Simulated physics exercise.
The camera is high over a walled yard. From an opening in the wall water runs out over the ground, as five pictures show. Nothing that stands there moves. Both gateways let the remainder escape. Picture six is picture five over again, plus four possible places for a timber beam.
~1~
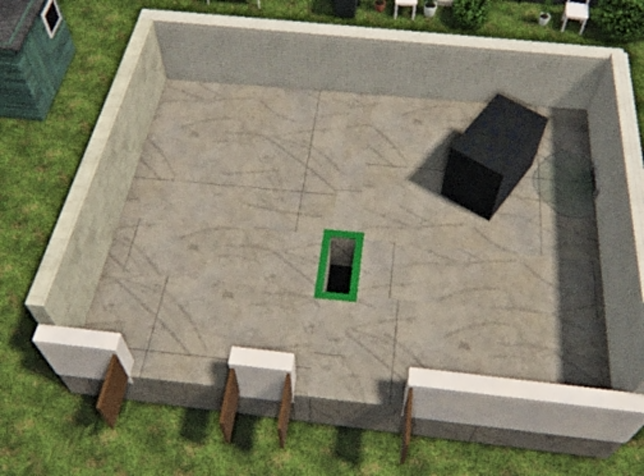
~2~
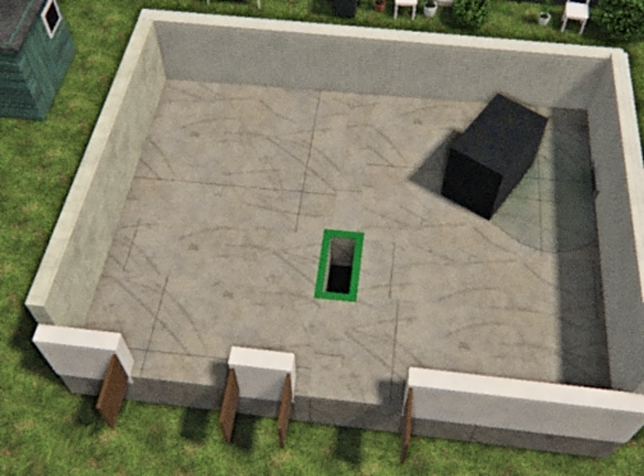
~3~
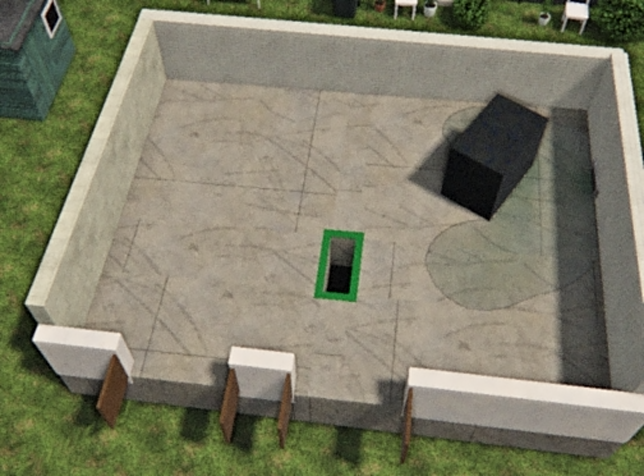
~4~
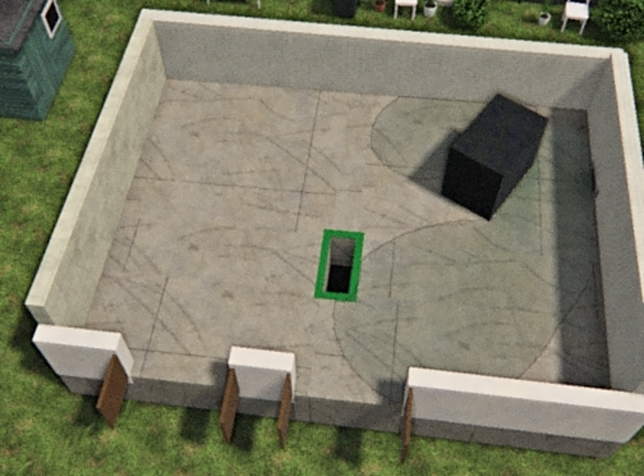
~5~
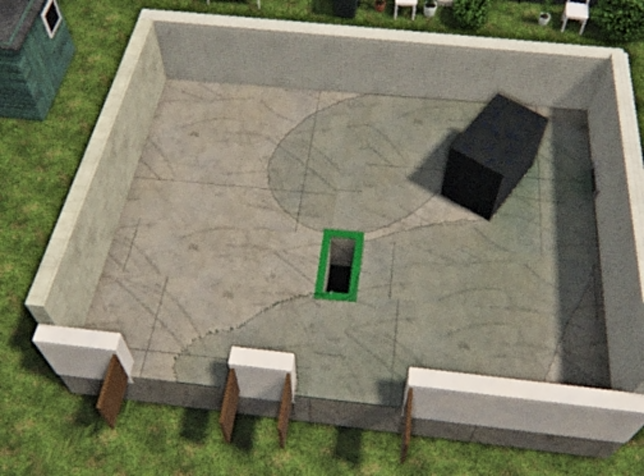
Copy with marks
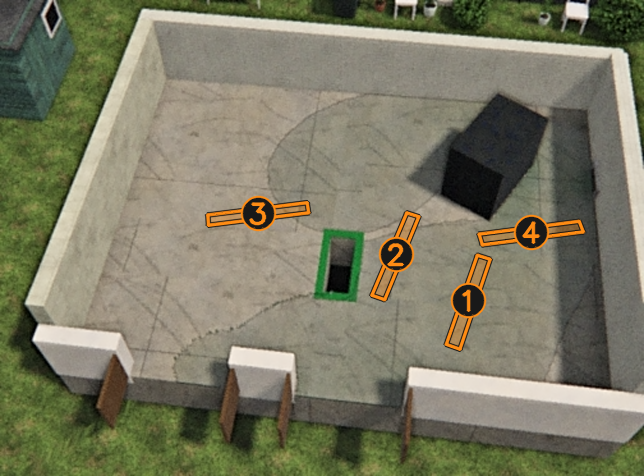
Water spreads from the right wall across the floor of a walled yard, passing around both sides of a large dark block, then extends leftward along the front wall and reaches the green-edged drain near the middle.
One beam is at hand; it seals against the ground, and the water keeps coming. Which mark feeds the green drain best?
4 is best.
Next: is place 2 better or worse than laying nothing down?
Worse.
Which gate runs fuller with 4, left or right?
More leaves on the left.
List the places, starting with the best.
4, 1, 3, 2.
On the marked copy, 1 from (453, 346) to (483, 257); 2 from (378, 297) to (412, 214); 3 from (208, 220) to (307, 207); 4 from (480, 239) to (581, 226).
Choosing 1, about 14 % of the stream runs into the green drain, about 84 % out by the gates.
Choosing 2, about 4 % of the stream runs into the green drain, about 95 % out by the gates.
Choosing 3, about 11 % of the stream runs into the green drain, about 88 % out by the gates.
Choosing 4, about 27 % of the stream runs into the green drain, about 72 % out by the gates.
